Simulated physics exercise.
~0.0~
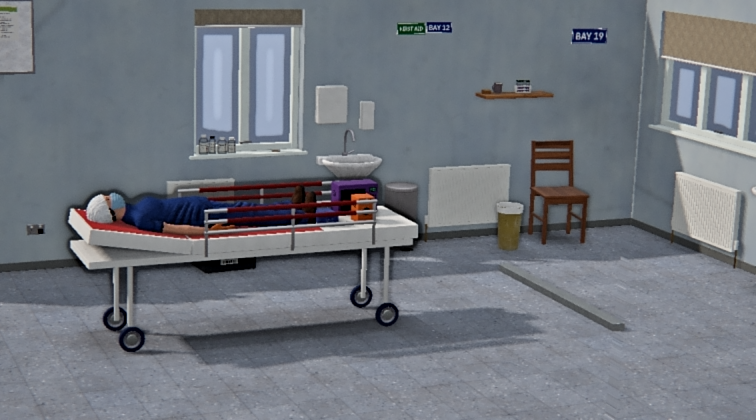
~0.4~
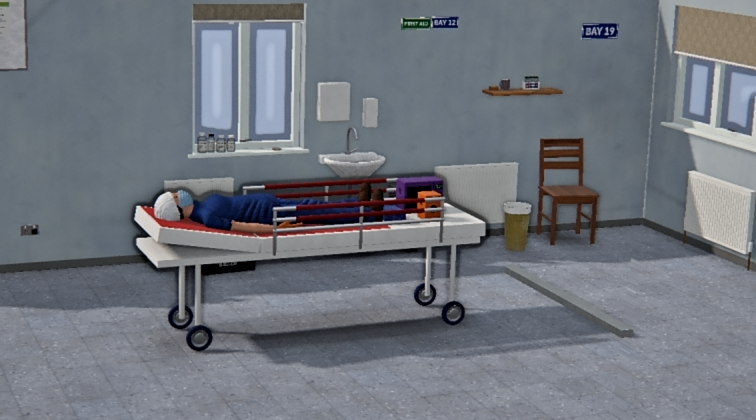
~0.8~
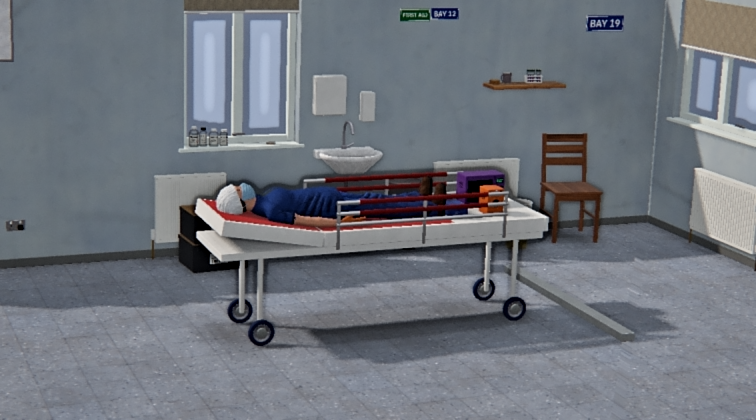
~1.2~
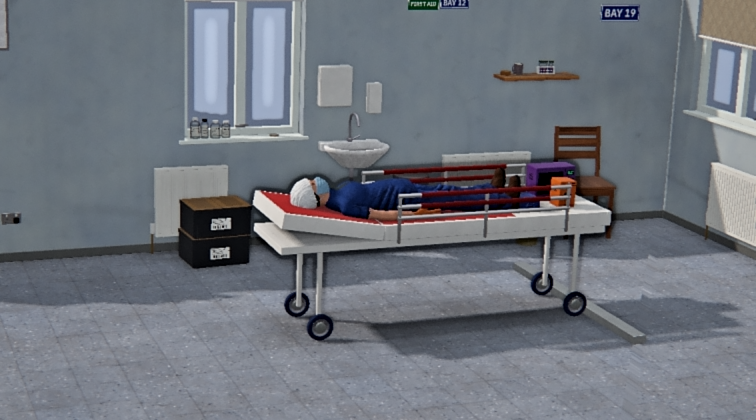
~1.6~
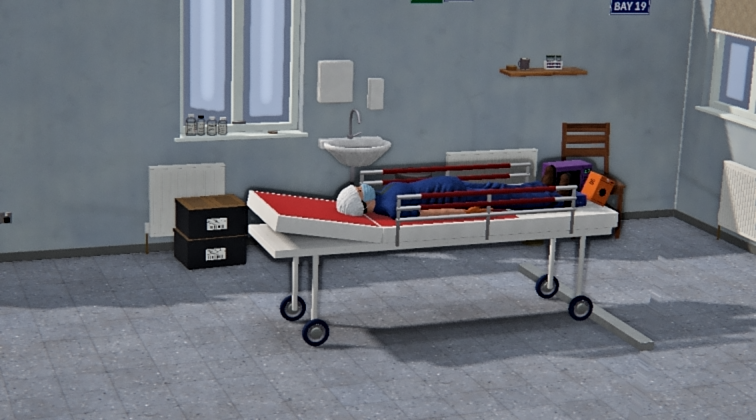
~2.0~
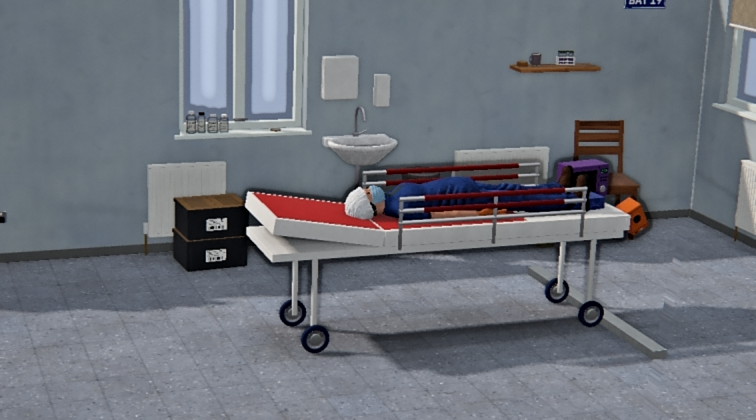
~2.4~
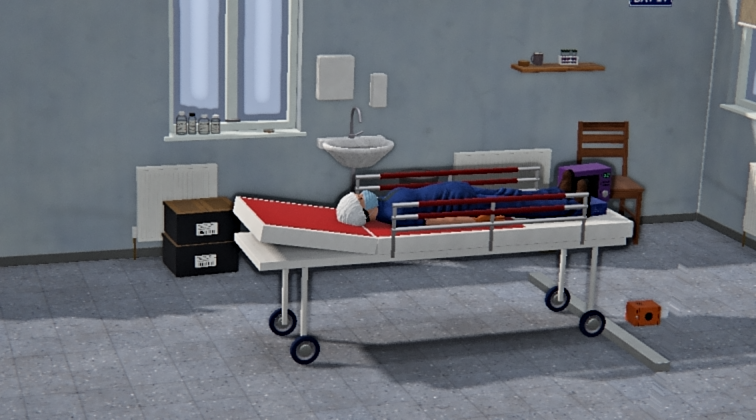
The footage shows a person lying on a white hospital trolley that rolls right across a room and stops abruptly, making the sleeper slide towards the foot end, where an orange box tips off and lands on the floor while a purple one stays aboard.
